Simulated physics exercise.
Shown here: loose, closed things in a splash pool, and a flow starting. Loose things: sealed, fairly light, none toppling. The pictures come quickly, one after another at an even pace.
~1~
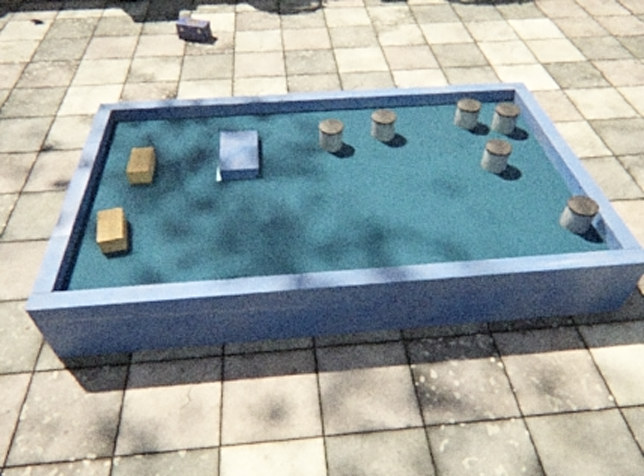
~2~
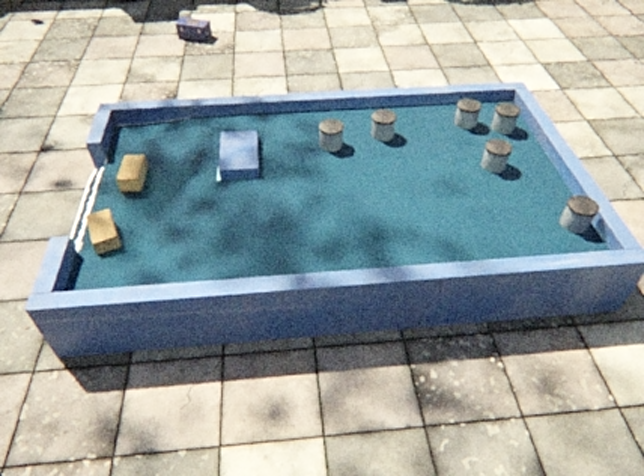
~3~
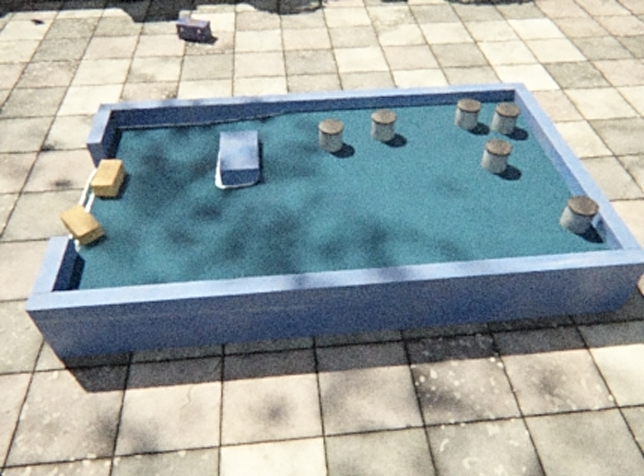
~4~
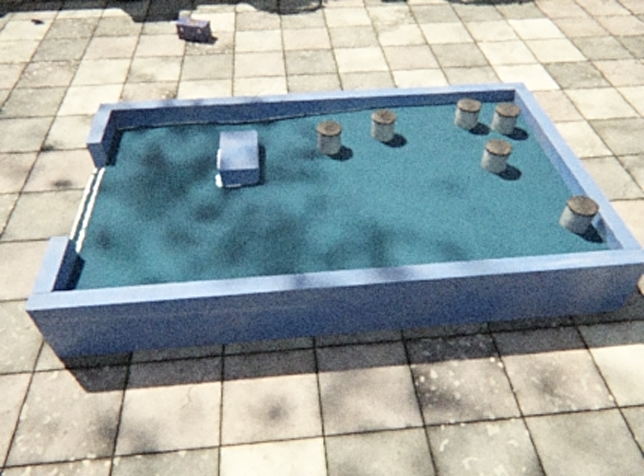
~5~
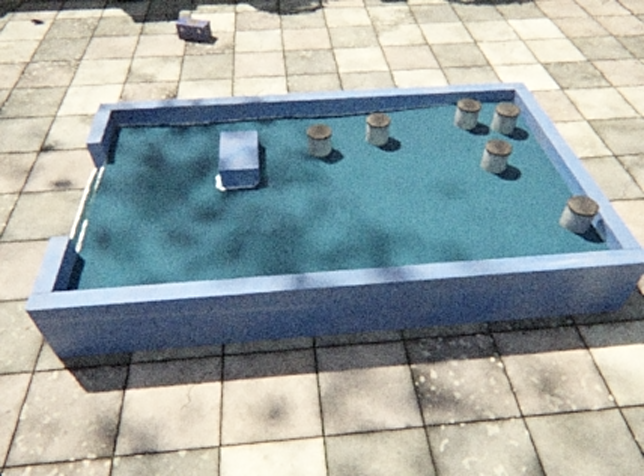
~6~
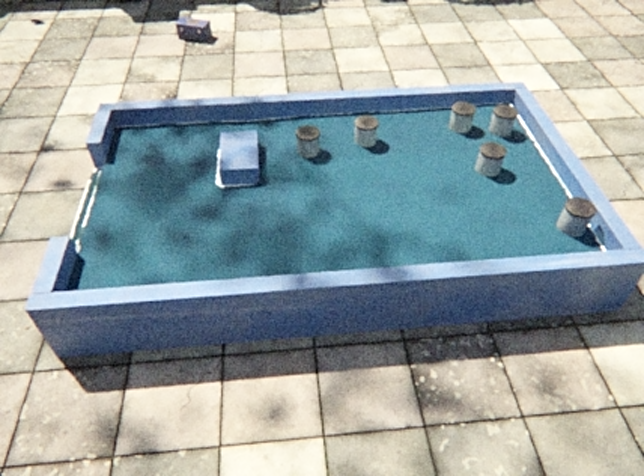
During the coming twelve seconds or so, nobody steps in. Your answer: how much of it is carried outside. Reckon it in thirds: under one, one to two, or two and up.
Below a third.
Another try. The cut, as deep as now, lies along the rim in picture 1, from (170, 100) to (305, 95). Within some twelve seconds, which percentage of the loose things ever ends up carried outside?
It works out at some 50 per cent of the things.
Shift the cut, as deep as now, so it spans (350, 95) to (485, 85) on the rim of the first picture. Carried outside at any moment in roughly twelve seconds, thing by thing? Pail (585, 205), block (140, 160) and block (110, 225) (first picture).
Sequentially: Remains indoors, remains indoors, remains indoors.
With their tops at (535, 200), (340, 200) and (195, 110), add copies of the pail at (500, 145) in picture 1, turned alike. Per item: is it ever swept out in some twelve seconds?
Result list, first to last: Does not leave, leaves, leaves.
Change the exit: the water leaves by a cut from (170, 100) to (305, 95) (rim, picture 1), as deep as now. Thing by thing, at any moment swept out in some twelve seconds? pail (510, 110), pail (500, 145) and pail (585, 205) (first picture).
Remains, remains, remains.
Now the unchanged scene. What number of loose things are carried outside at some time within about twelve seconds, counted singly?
By my reckoning the answer is 2.
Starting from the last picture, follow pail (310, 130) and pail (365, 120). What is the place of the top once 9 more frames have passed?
I'd say close to (271, 139) and close to (327, 131).
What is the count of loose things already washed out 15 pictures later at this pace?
I count 2 altogether.
A moment on, 2 of 8 are out; 6 afloat.
Next, 2 of 8 are out; 6 afloat.
Later, 2 of 8 are out; 6 afloat.
In the end, 2 of 8 are out; 6 afloat.
